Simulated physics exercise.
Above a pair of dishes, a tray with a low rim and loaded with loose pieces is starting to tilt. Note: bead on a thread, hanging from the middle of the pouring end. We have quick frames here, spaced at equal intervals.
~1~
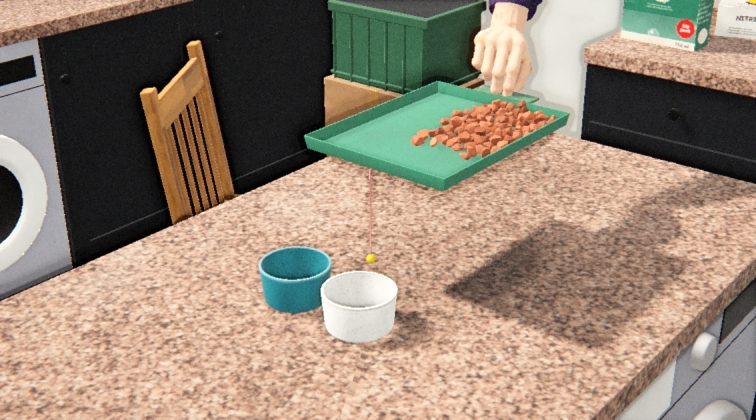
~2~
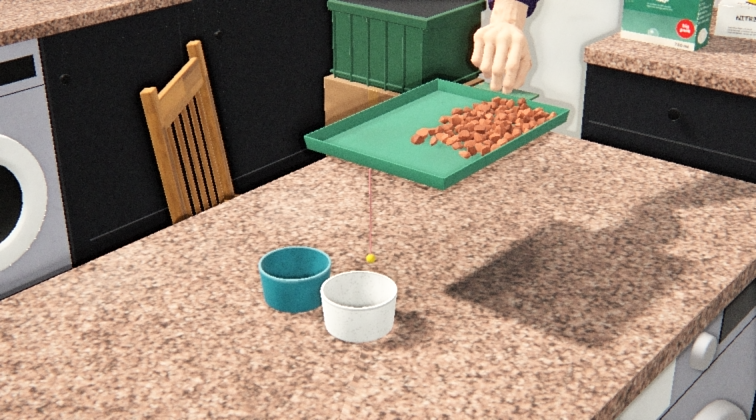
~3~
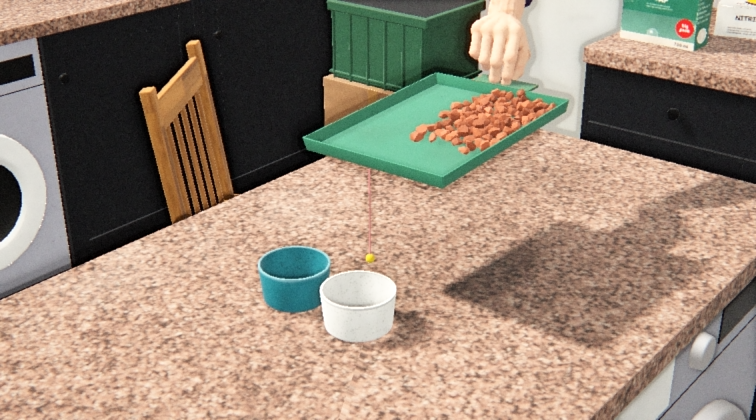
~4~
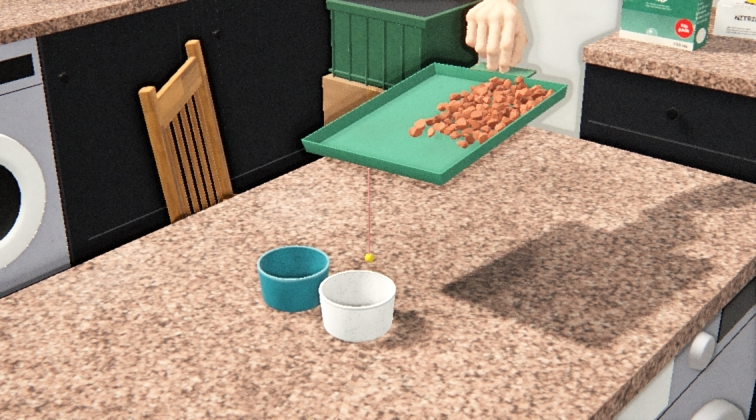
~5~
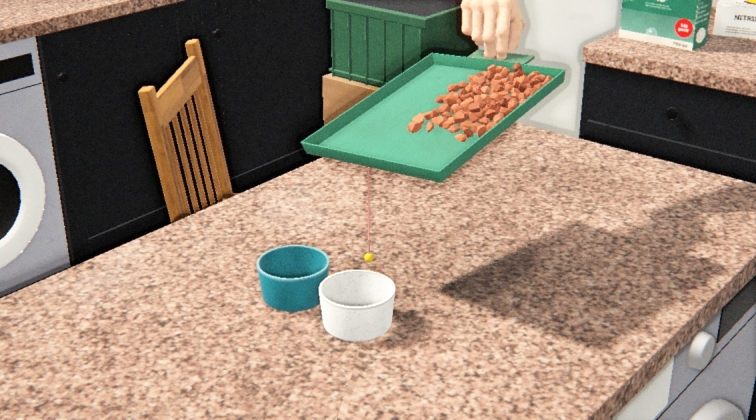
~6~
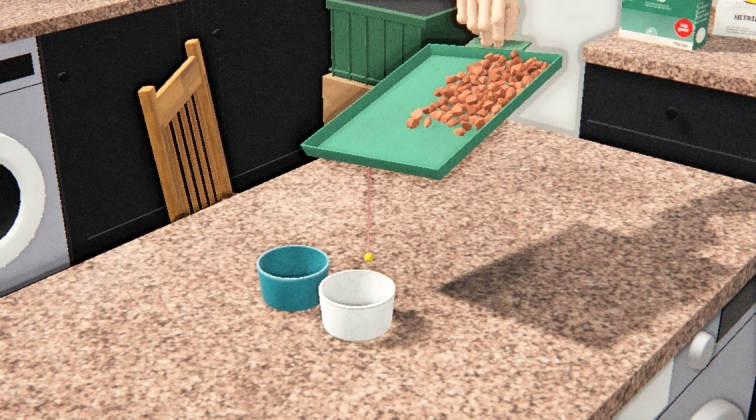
A hand at the top holds the far end of a green tray of reddish-brown chunks above a speckled pinkish kitchen counter, seen from slightly above. Below sit a teal dish on the left and a white one on the right, with a yellow bead hanging on a thread near them. The hand gradually tilts the tray, its near left corner lowest, while the camera stays almost still.
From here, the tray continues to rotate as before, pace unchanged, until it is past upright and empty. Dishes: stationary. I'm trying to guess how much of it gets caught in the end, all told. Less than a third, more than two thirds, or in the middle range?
I'd say the middle range, from a third to two thirds.
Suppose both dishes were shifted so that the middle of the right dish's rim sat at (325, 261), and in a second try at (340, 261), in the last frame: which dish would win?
The first try: The dish on the right. The second: The right dish.
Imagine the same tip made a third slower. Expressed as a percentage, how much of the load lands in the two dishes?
Roughly 60%.
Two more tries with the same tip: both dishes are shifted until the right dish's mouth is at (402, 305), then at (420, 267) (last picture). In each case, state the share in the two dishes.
The first try yields 20% and the second yields 10%.
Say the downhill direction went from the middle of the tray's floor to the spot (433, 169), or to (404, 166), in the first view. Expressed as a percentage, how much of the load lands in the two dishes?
In order: About 10, then 30 percent.
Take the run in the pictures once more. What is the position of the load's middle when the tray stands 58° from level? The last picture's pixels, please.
(340, 139).
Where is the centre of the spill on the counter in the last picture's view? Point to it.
Near (280, 282).
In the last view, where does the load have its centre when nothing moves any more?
Roughly at (295, 288), give or take.
Just after the last frame, tray tipped steeply; almost all on the tray; about a tenth in the air.
A moment on, tray tipped right over; roughly a third on the tray; roughly a third in the left dish; roughly a quarter outside both; just a few in the air.
Further on, tray tipped past a quarter turn; about a tenth in the right dish; roughly half in the left dish; roughly half outside both.
When it is over, tray tipped past a quarter turn; about a tenth in the right dish; roughly half in the left dish; roughly half outside both.
